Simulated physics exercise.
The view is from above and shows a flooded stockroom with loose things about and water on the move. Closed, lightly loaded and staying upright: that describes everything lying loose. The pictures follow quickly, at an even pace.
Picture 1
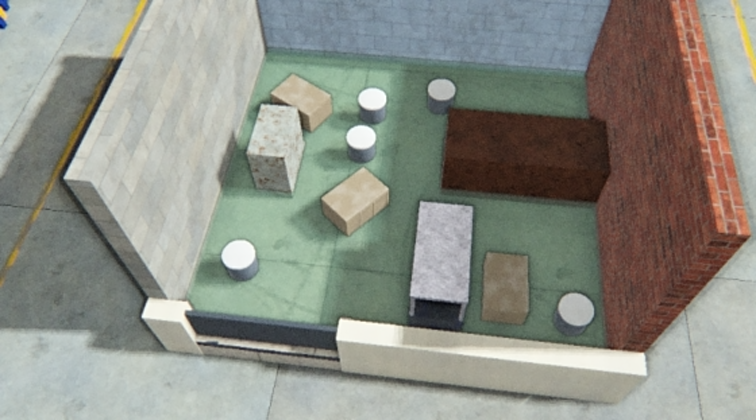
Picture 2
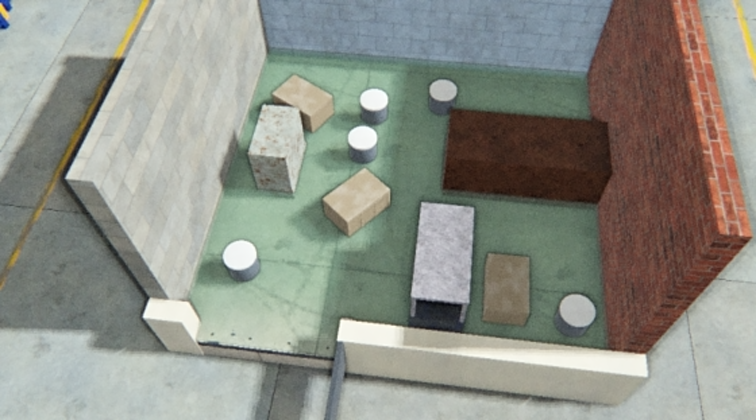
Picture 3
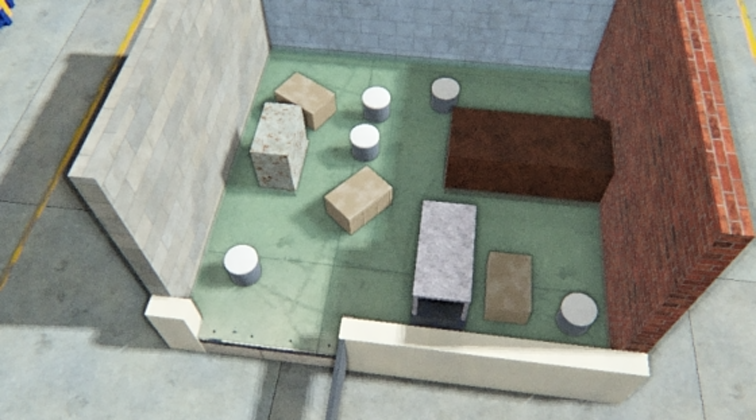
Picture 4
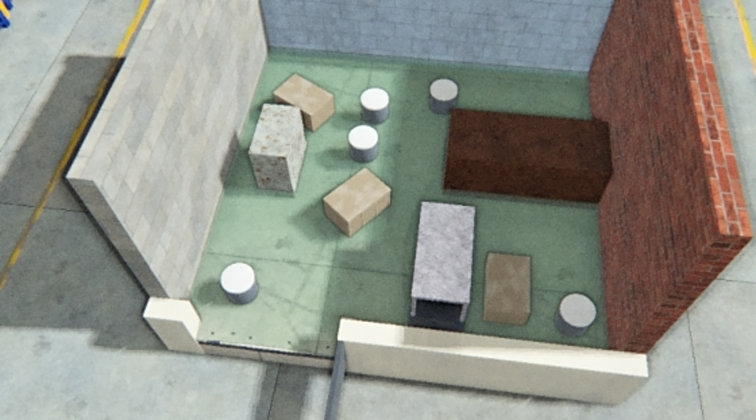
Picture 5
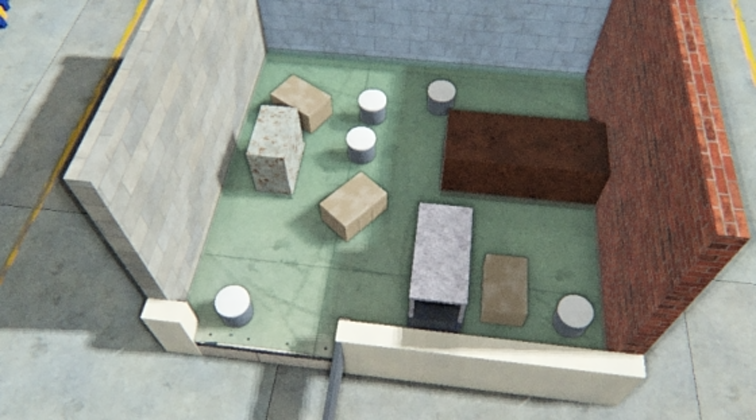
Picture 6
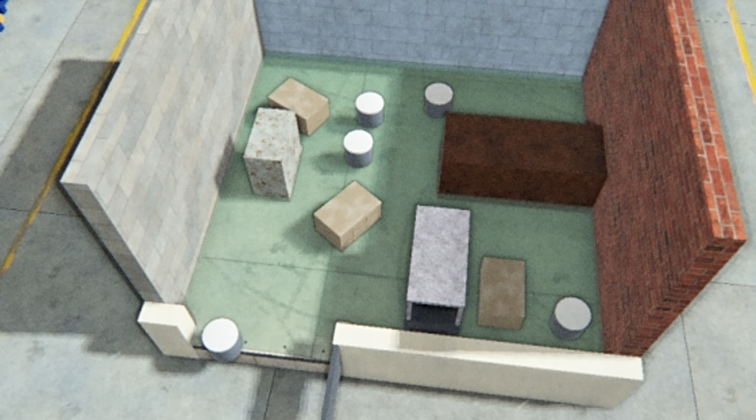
A white-topped grey pail floats at the front left of a flooded, green-floored stockroom, seen from above. Similar pails and tan crates lie around a speckled grey block at left, a dark brown block at right and a pale grey unit at front, within grey, bluish and brick walls. The dark front gate swings outward, then the pail drifts into the opening and the central crate shifts slightly forward, as the camera sways faintly.
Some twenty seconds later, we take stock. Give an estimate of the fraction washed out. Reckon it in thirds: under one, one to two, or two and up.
Center third.
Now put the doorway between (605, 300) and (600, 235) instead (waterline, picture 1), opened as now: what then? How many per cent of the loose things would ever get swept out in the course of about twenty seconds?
50 %.
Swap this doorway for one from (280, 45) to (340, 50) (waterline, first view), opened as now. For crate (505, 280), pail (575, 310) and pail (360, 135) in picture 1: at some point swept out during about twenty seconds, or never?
Note - 1: Retained; 2: Retained; 3: Escaped.
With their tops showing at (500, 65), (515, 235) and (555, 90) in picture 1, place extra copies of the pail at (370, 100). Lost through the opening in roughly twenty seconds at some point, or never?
Here's how it goes, in order: Does not get out, then gets out, then does not get out.
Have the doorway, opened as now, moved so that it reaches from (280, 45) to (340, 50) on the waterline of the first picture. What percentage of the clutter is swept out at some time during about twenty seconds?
I'd guess around 60 percent.
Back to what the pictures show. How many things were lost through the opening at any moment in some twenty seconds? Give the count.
It comes out at 5.
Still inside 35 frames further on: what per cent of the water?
I'd put it near 48 per cent.
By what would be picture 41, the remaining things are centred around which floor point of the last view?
In the last view, somewhere about (383, 258).
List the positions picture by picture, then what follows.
A pail at (238, 254) floats; a crate at (355, 193) floats; 0 of 8 have shifted, in the first picture.
A pail at (240, 255) floats; a crate at (356, 194), afloat; 0 of 8 have shifted, in the second picture.
A pail at (241, 259) floats, close to its start; a crate at (358, 192), afloat; 1 of 8 have shifted, in the third picture.
A pail at (237, 278) floats, close to its start; a crate at (357, 194), afloat; 1 of 8 have shifted, in the fourth picture.
A pail at (232, 301), afloat, a stride from its start; a crate at (353, 198) floats, close to its start; 1 of 8 have shifted, in the fifth picture.
A pail at (220, 335) floats, a stride from its start; a crate at (347, 208), afloat, close to its start; 2 of 8 have shifted, in the sixth picture.
A moment on, 1 of 8 are out; 7 afloat.
Next, 3 of 8 are out; 5 afloat.
Later, 4 of 8 are out; 4 afloat.
In the end, 5 of 8 are out; 3 afloat.
